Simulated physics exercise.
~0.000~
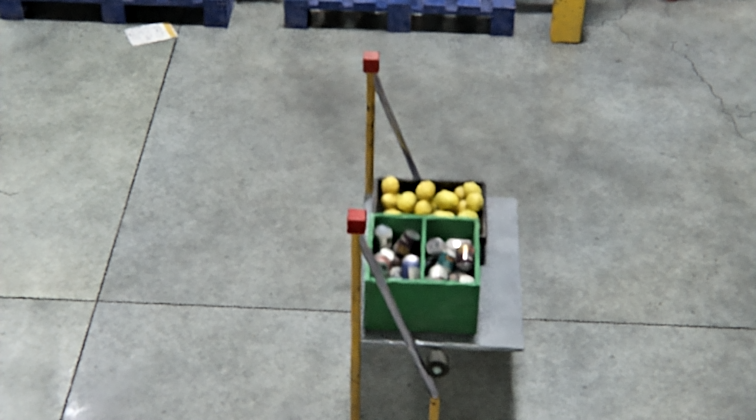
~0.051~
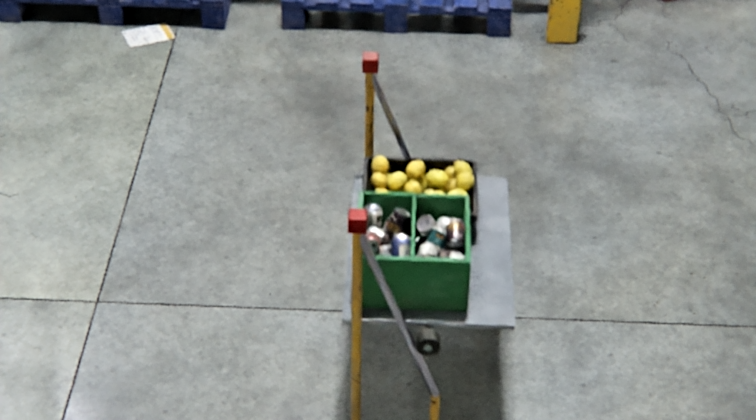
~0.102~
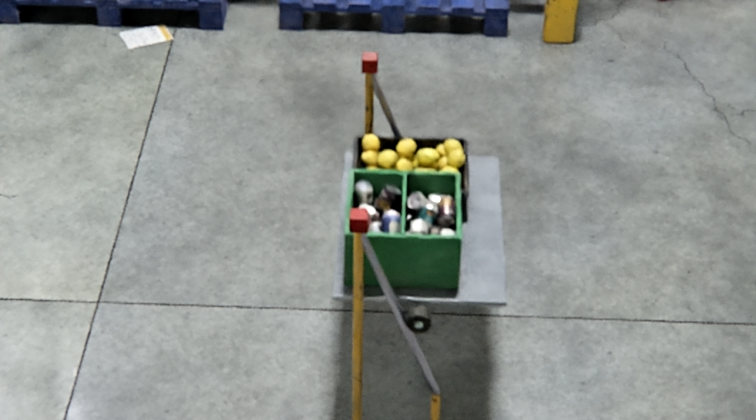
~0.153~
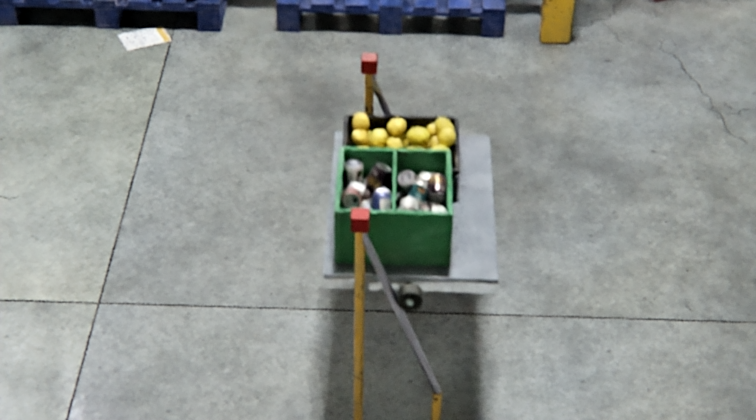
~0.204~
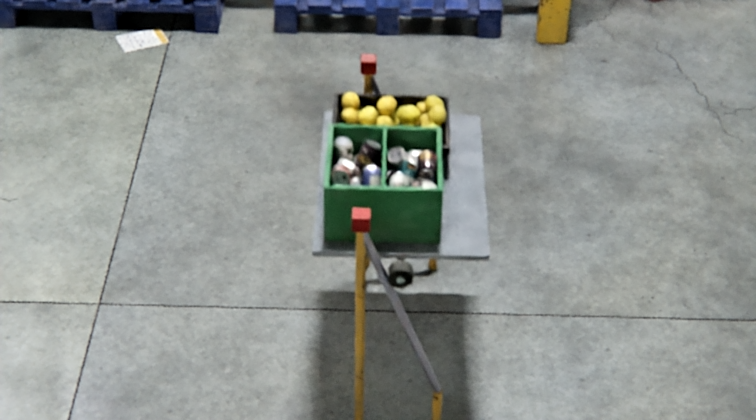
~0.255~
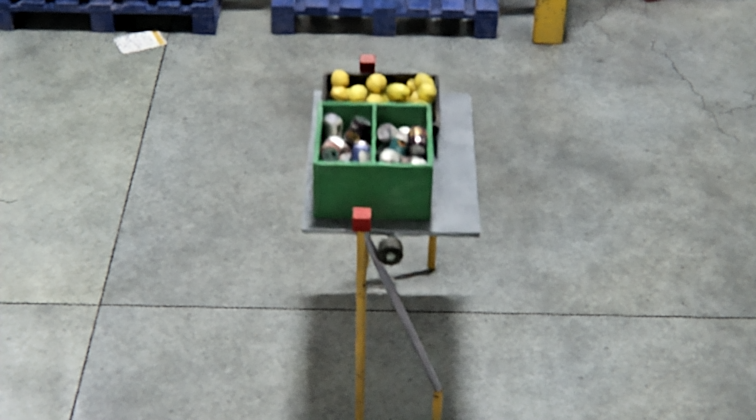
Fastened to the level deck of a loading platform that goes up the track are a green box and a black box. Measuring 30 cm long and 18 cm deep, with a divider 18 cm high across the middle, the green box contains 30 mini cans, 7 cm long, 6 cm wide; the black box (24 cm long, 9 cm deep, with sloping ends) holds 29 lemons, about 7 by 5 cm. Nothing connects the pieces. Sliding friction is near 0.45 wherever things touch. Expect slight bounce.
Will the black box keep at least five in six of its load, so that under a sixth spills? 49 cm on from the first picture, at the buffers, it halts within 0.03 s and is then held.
A heftier share than a sixth ends up out.
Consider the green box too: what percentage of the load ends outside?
The green box loses 5 percent of its load.
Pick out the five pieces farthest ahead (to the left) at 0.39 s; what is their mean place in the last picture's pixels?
Around (315, 63) in pixels.
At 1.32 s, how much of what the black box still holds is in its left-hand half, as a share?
Roughly 70 percent of the remaining load.
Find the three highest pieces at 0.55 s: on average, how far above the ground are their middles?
About 106 cm up, on average.
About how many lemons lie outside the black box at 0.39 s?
I'd put it at around 3.
After 0.27 s, the buffers are touched.
After 0.39 s, the green box has all 30 and the black box is down by 3 of 29.
After 0.55 s, the green box is down by 2 of 30 and the black box is down by 9 of 29.
After 0.77 s, the green box is down by 2 of 30 and the black box is down by 11 of 29.
When it is over (at 1.32 s), the green box is down by 2 of 30 and the black box is down by 11 of 29. Asked share, 11 of 29, 38 per cent.
